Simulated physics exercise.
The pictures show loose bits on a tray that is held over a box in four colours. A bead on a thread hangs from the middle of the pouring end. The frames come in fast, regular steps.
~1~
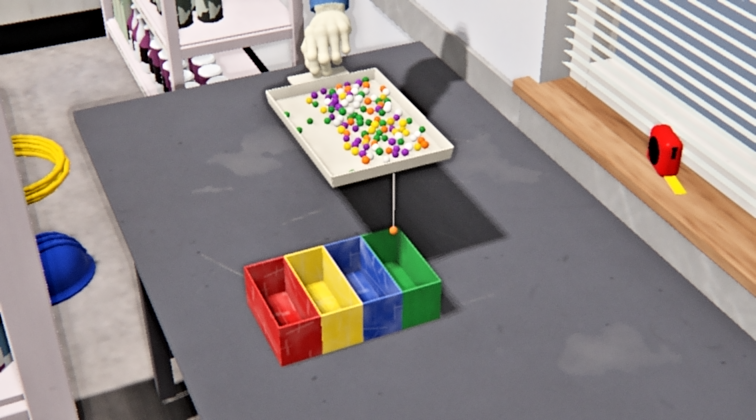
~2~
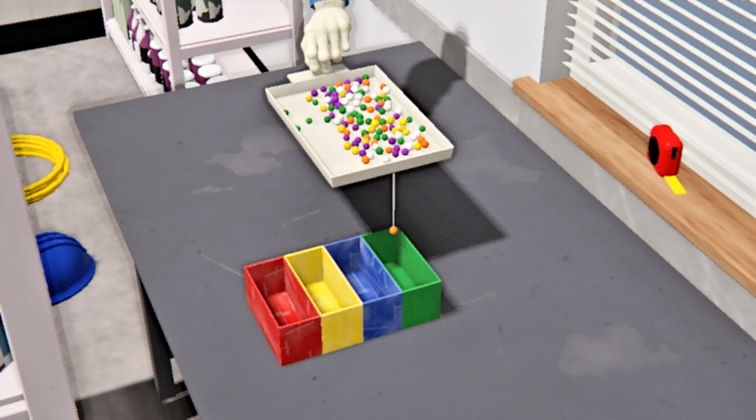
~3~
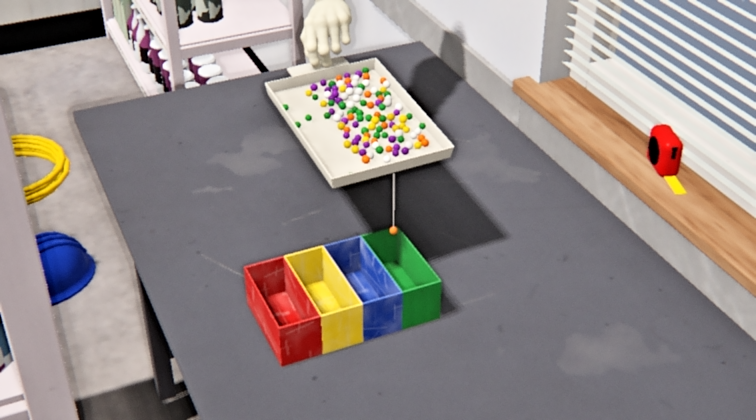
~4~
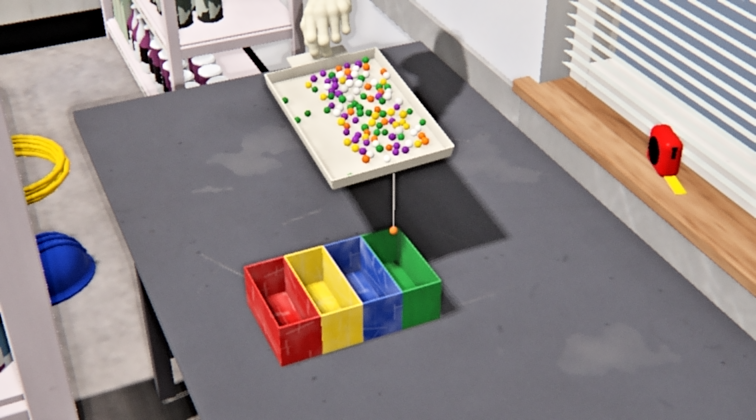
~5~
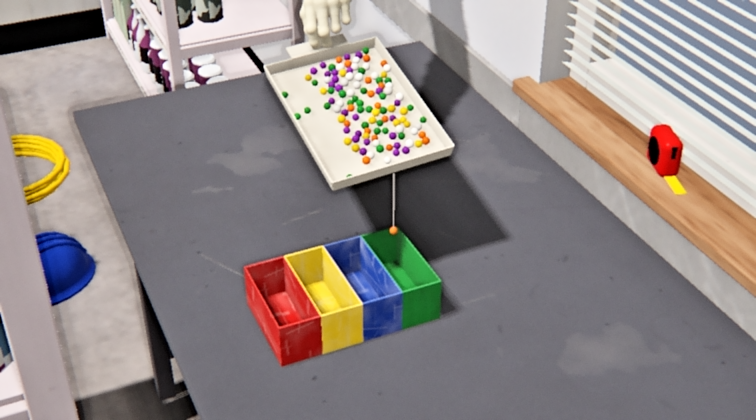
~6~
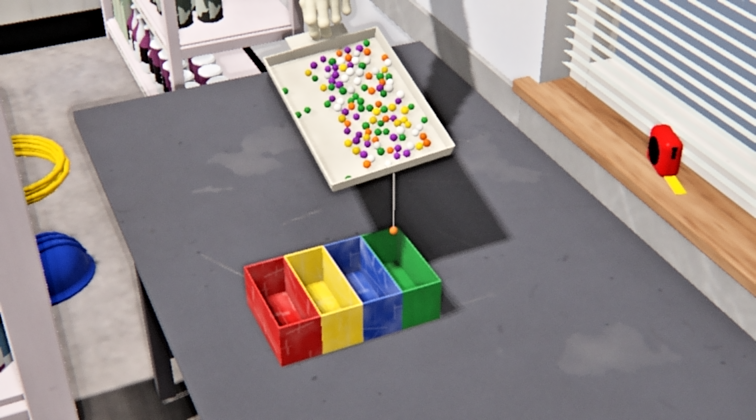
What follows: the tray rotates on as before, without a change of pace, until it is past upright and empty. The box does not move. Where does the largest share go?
Fullest: The blue cell.
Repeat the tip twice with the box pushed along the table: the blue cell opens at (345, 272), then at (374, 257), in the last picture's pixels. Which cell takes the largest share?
In turn: Blue; the yellow one.
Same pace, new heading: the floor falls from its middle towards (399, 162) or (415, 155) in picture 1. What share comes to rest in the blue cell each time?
The first gives 10 %, the second 0 %.
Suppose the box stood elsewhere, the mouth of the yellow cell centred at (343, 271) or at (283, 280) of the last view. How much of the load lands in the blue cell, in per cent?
First some 30, then 30 per cent.
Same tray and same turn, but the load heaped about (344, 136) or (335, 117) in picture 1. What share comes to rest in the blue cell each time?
About 50 and 60 per cent.
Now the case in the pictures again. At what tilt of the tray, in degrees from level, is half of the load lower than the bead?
Roughly 95°.
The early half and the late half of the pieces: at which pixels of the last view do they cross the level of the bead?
The first part at (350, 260); the rest at (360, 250).
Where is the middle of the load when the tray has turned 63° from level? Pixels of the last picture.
Close to (368, 164).
Soon, tray tipped steeply; most on the tray; a small part in the yellow cell; a stray few in the blue cell; a stray few in the green cell; a small part falling or outside the box.
A while on, tray tipped past a quarter turn; a small part on the tray; about a third in the blue cell; a small part in the yellow cell; a small part in the green cell; about a quarter falling or outside the box.
Towards the end, tray tipped past a quarter turn; about half in the blue cell; about a quarter in the yellow cell; about a quarter in the green cell; a small part falling or outside the box.
Finally, tray tipped past a quarter turn; about half in the blue cell; about a quarter in the yellow cell; about a quarter in the green cell; none in the red cell; a small part outside the box.
